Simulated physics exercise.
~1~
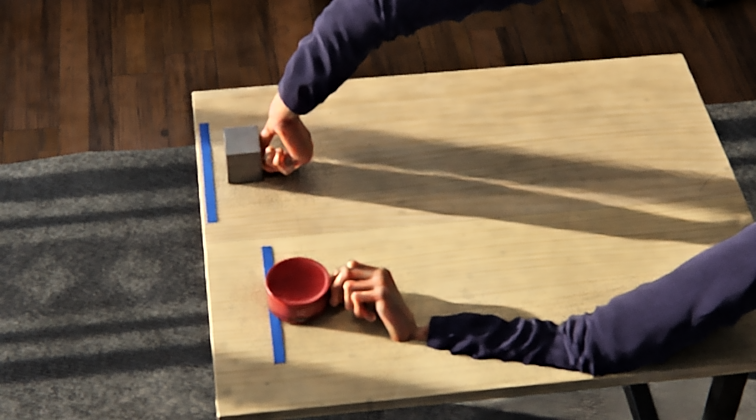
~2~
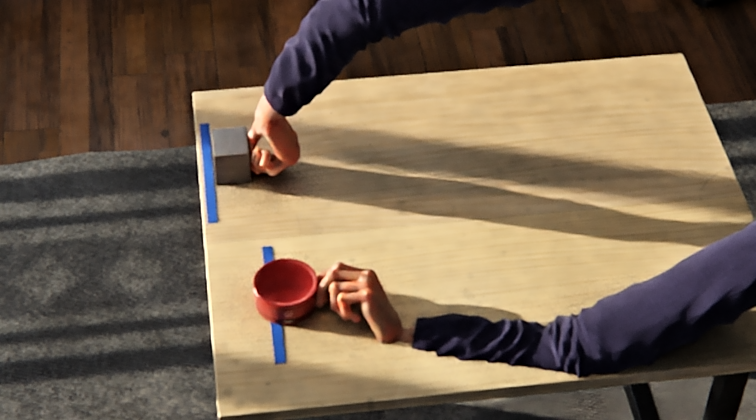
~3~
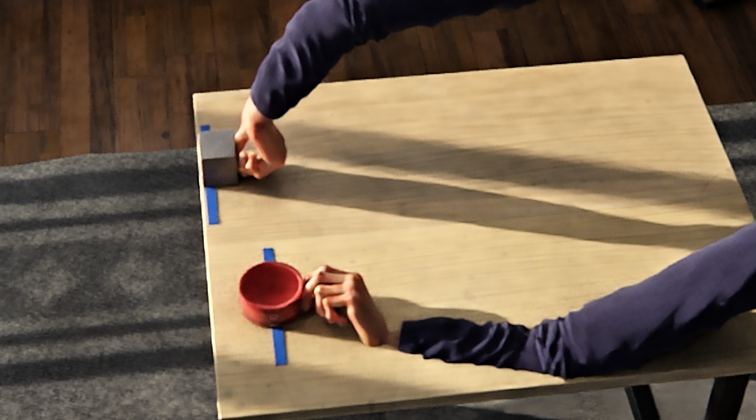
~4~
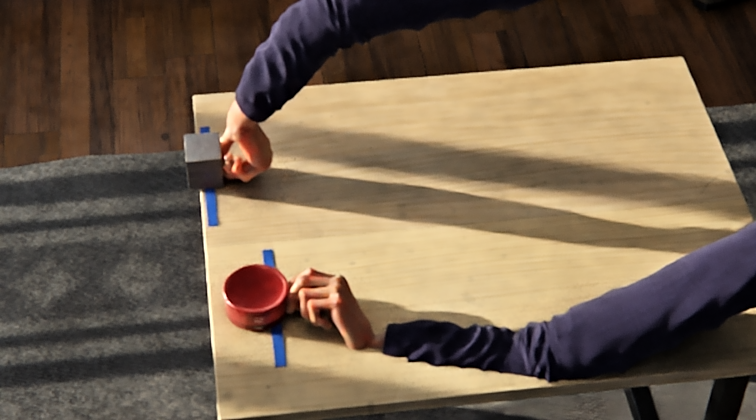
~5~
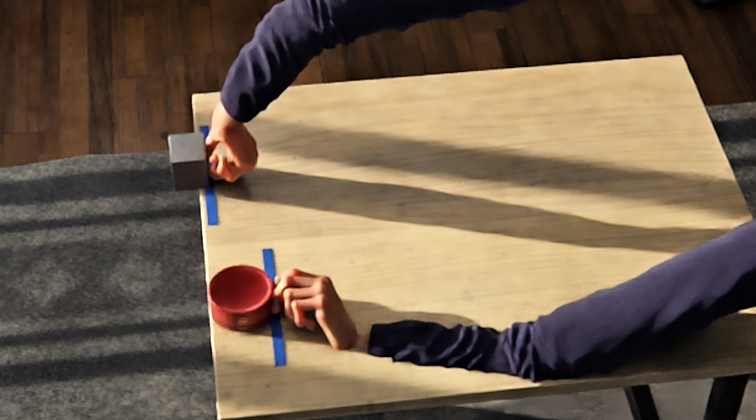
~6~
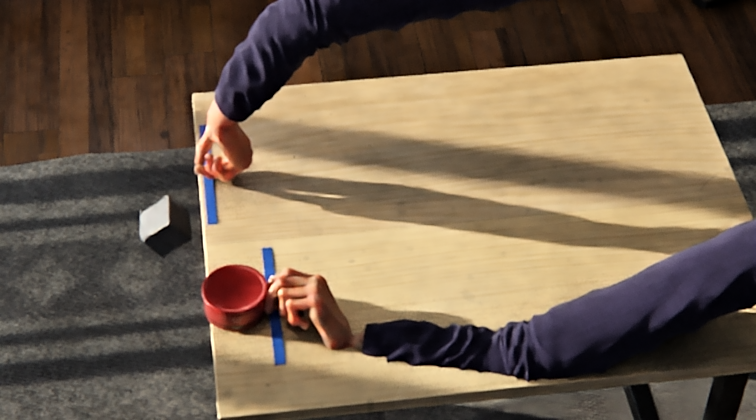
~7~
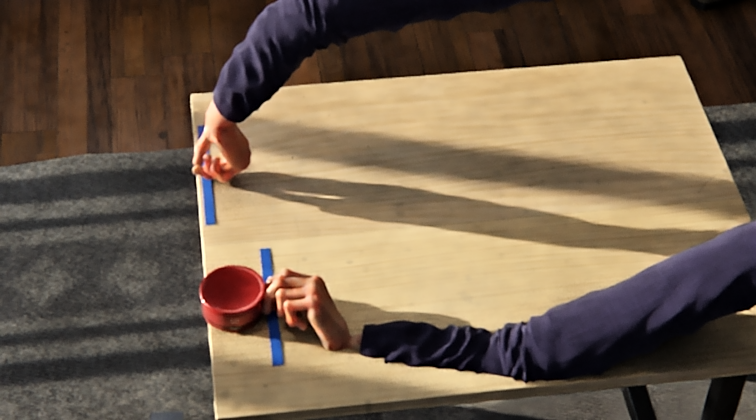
On a pale wooden table above a grey rug, two strips of blue tape lie near the left edge, and a hand in a dark blue sleeve rests behind each of two objects. The upper hand pushes a grey block leftward while the lower hand pushes a red tub the same way. Both slide across their tape, and the block juts past the edge and begins to tip. It then drops off, turning as it falls, and passes out of sight. The tub slows and stops close to the edge, still on the table, with both hands lingering.
